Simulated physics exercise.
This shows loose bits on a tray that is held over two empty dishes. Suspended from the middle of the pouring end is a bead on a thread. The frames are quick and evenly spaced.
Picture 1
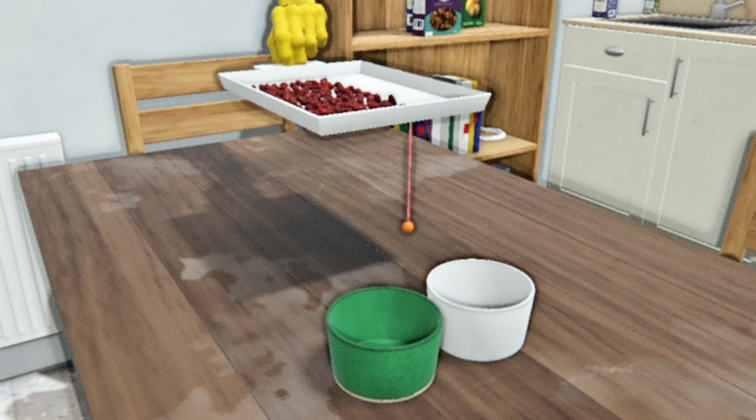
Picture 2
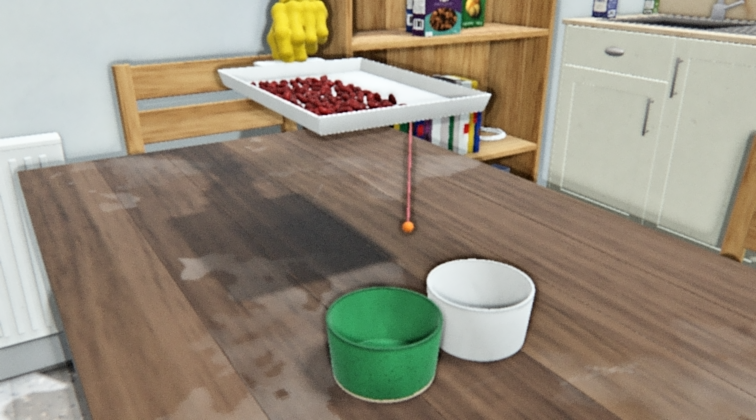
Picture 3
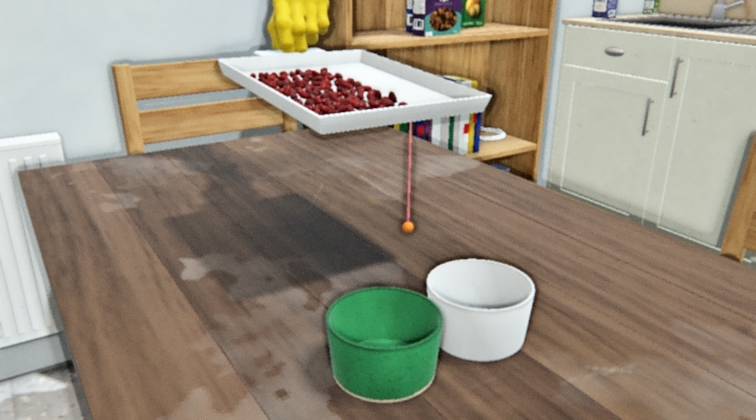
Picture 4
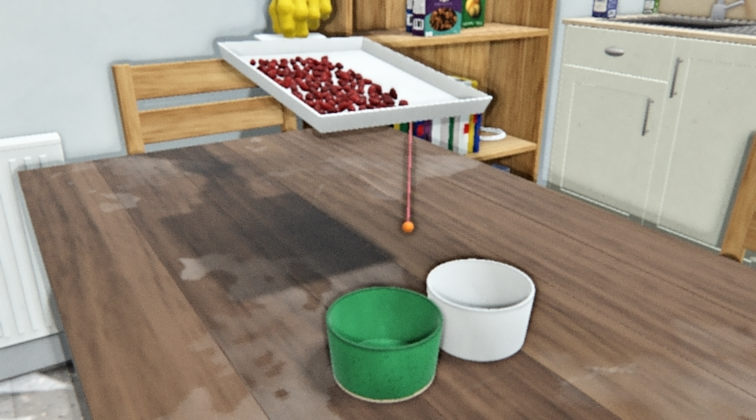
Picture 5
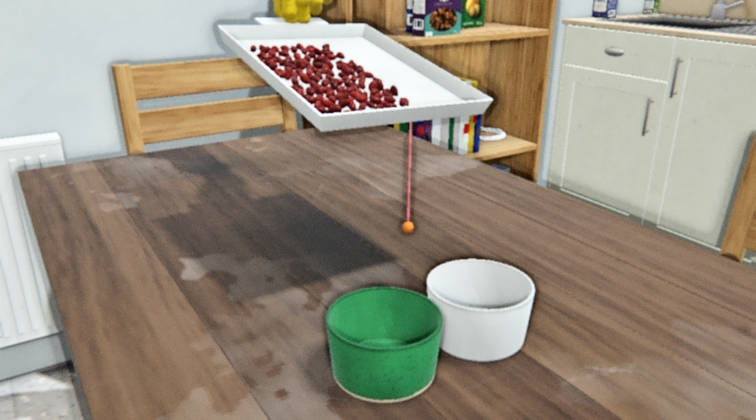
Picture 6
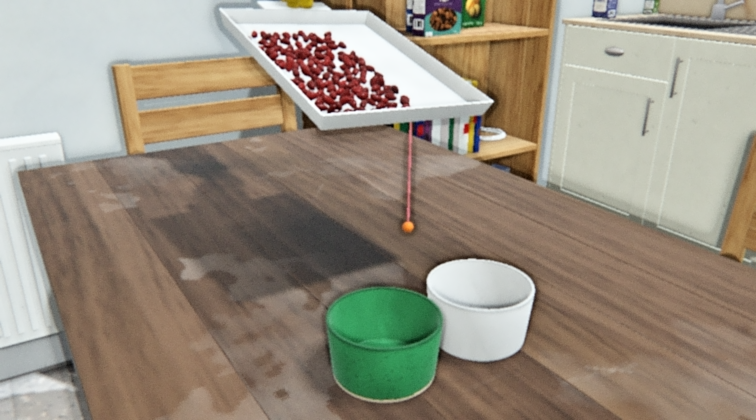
A yellow hand gradually tilts a white tray of red beans above two empty dishes.
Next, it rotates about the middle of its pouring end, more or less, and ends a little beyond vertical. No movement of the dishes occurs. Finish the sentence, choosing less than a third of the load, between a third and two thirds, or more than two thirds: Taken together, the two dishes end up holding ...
Taken together, the two dishes end up holding less than a third of the load.
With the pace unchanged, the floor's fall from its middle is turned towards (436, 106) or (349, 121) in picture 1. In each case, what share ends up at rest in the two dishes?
Close to 0 percent first and close to 0 percent second.
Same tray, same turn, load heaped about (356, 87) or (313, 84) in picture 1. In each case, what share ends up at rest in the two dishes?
Share in order: Roughly 10 %, 10 %.
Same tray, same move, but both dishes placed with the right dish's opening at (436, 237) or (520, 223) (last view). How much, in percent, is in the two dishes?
The first try yields 20% and the second yields 60%.
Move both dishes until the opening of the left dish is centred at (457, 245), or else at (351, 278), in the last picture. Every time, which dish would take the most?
First try: The left-hand one. Second try: The right-hand one.
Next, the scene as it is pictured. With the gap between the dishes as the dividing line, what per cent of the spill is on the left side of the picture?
Close to 40 %.
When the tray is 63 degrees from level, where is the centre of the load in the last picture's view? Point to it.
In the last view, the load is centred near (403, 88).
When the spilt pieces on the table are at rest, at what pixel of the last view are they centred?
I'd mark it at about (464, 289).
Shortly afterwards, tray tipped steeply; all but a few on the tray; only a few in the air.
Next, tray tipped past a quarter turn; the bulk on the tray; only a few in the left dish; only a few in the right dish; a little outside both; a little in the air.
Some moments later, tray tipped past a quarter turn; a little in the left dish; a little in the right dish; the bulk outside both.
In the end, tray tipped past a quarter turn; a little in the left dish; a little in the right dish; the bulk outside both.
